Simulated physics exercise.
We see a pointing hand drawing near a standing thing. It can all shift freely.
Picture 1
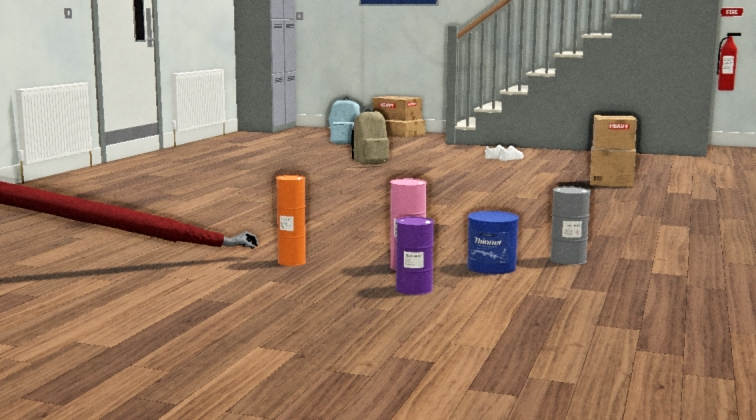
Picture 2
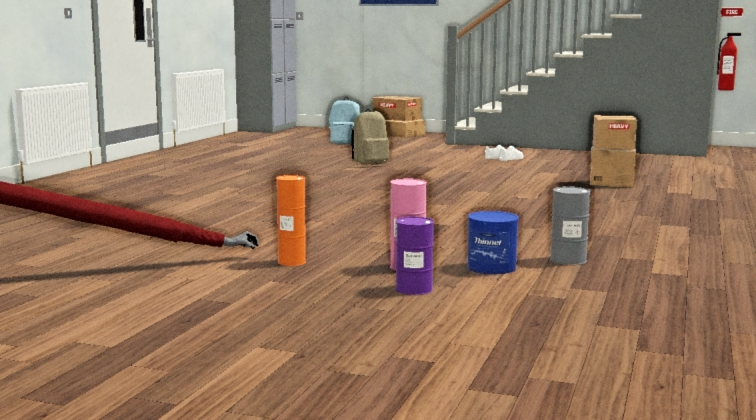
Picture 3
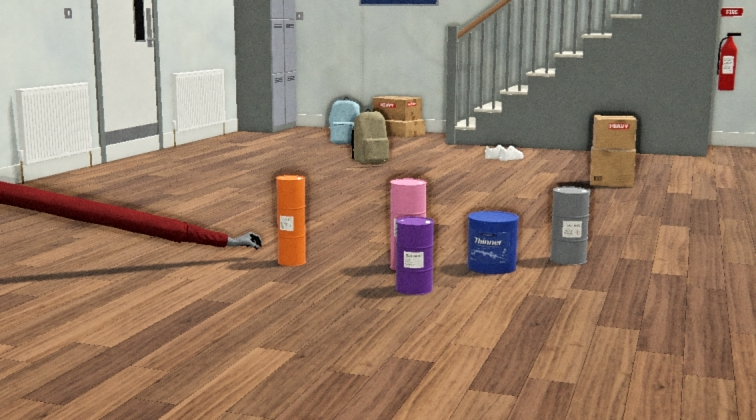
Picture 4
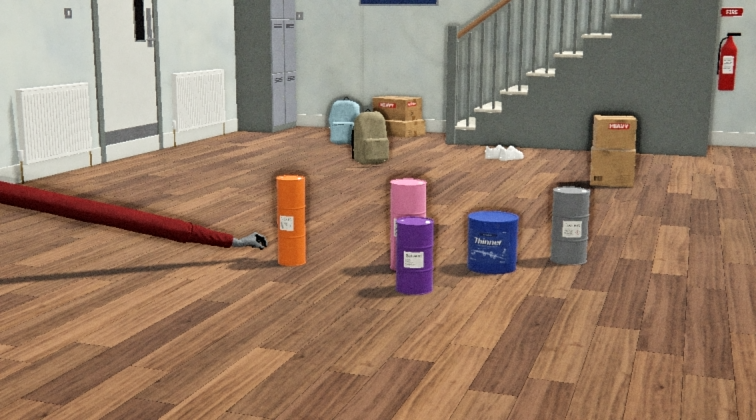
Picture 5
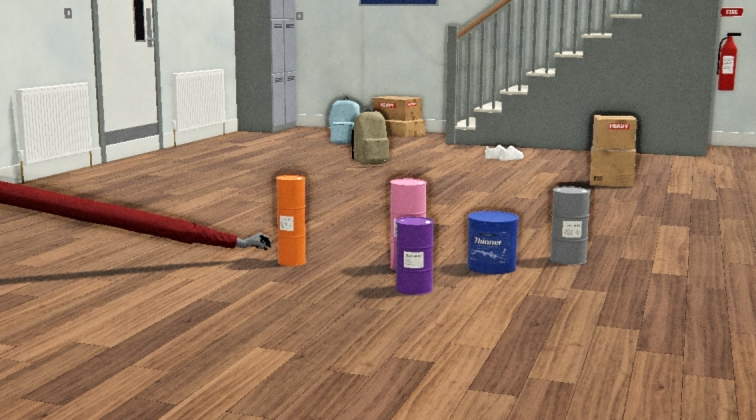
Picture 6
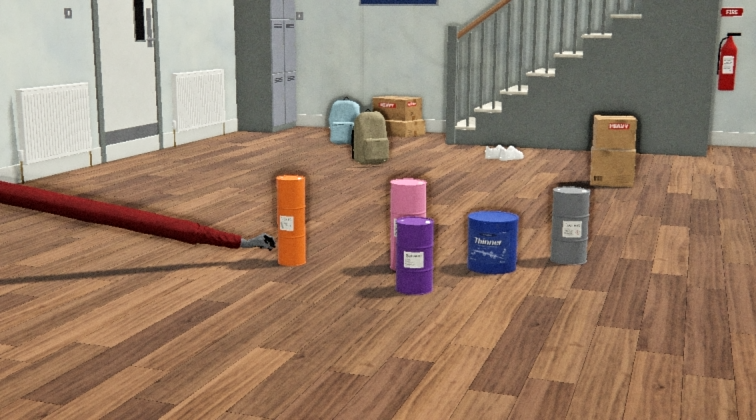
In a hallway, a long red arm slowly extends its hand rightward toward a still orange canister.
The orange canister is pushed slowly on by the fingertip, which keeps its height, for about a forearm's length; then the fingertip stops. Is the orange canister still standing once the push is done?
It is not upset.
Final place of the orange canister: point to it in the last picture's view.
Near pixel (354, 226).
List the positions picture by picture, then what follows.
In the first picture, orange canister (291, 220).
In the second picture, orange canister (291, 220).
In the third picture, orange canister (291, 220).
In the fourth picture, orange canister (291, 220).
In the fifth picture, orange canister (291, 220).
In the sixth picture, orange canister (291, 220).
Then, 0.60 s later than the last frame, orange canister moved about its own width near (313, 222).
Then, 1.10 s later than the last frame, orange canister moved well along near (335, 224).
When it is over, moved from the start, orange canister. End places, in pixels of the last picture, orange canister near (354, 226).
